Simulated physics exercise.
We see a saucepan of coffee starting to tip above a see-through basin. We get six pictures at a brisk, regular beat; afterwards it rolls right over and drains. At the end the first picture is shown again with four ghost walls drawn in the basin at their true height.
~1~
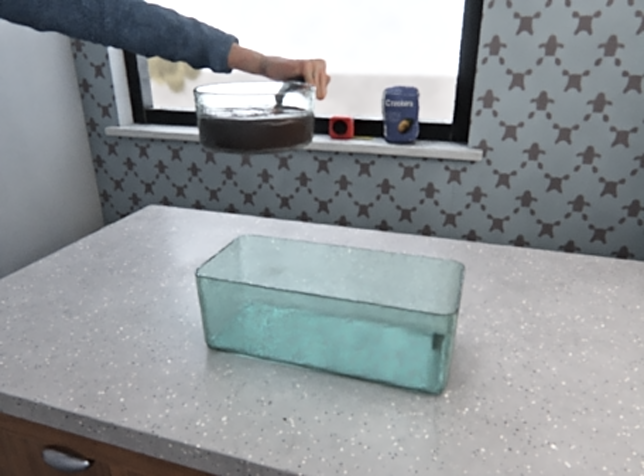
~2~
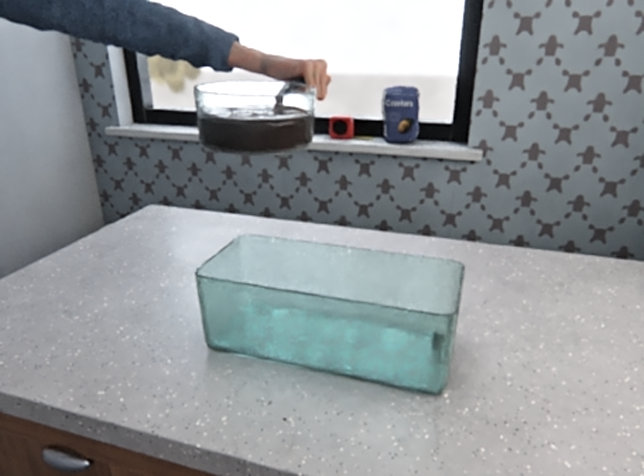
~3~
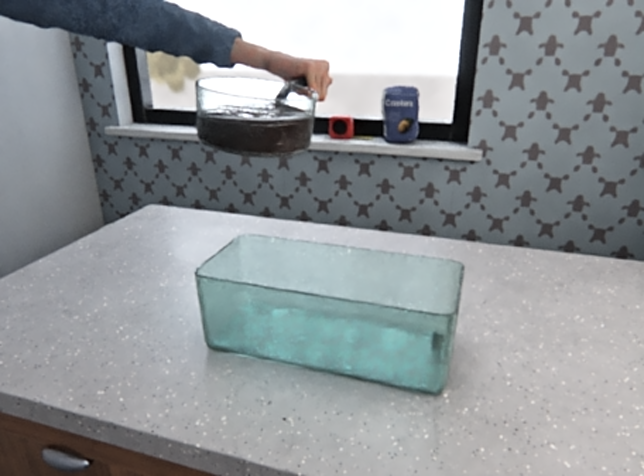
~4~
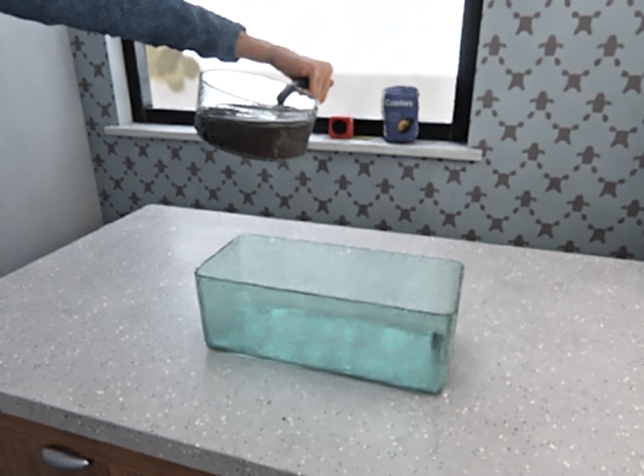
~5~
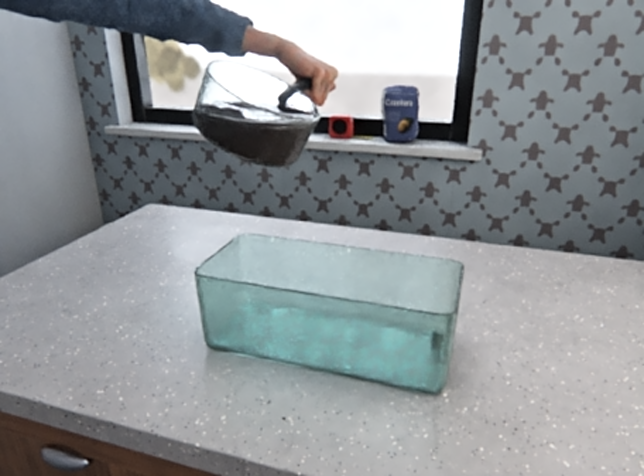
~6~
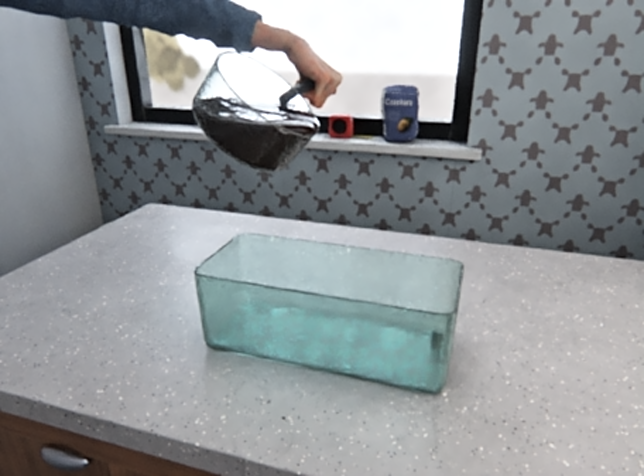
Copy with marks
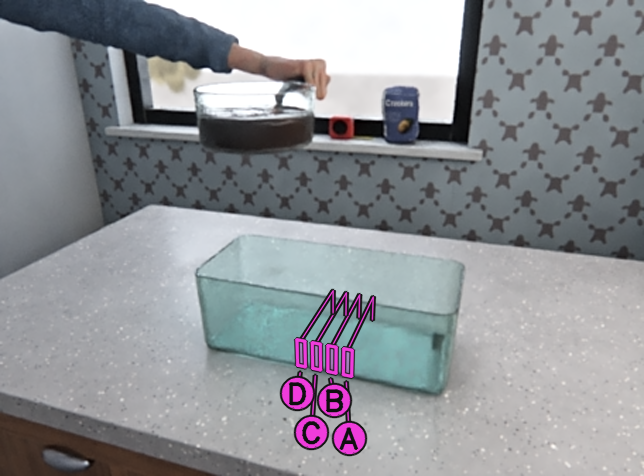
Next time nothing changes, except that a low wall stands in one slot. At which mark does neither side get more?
B is best.
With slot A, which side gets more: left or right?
The left side.
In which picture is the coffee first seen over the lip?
In picture 6.
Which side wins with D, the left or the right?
More ends on the right.
In magenta, A at (346, 382); B at (330, 378); C at (315, 375); D at (300, 372).
With A, about 73 % ends left of the wall and 23 % right of it; 4 % is lost outside.
With B, about 49 % ends left of the wall and 48 % right of it; 3 % is lost outside.
With C, about 34 % ends left of the wall and 63 % right of it; 3 % is lost outside.
With D, about 17 % ends left of the wall and 80 % right of it; 3 % is lost outside.
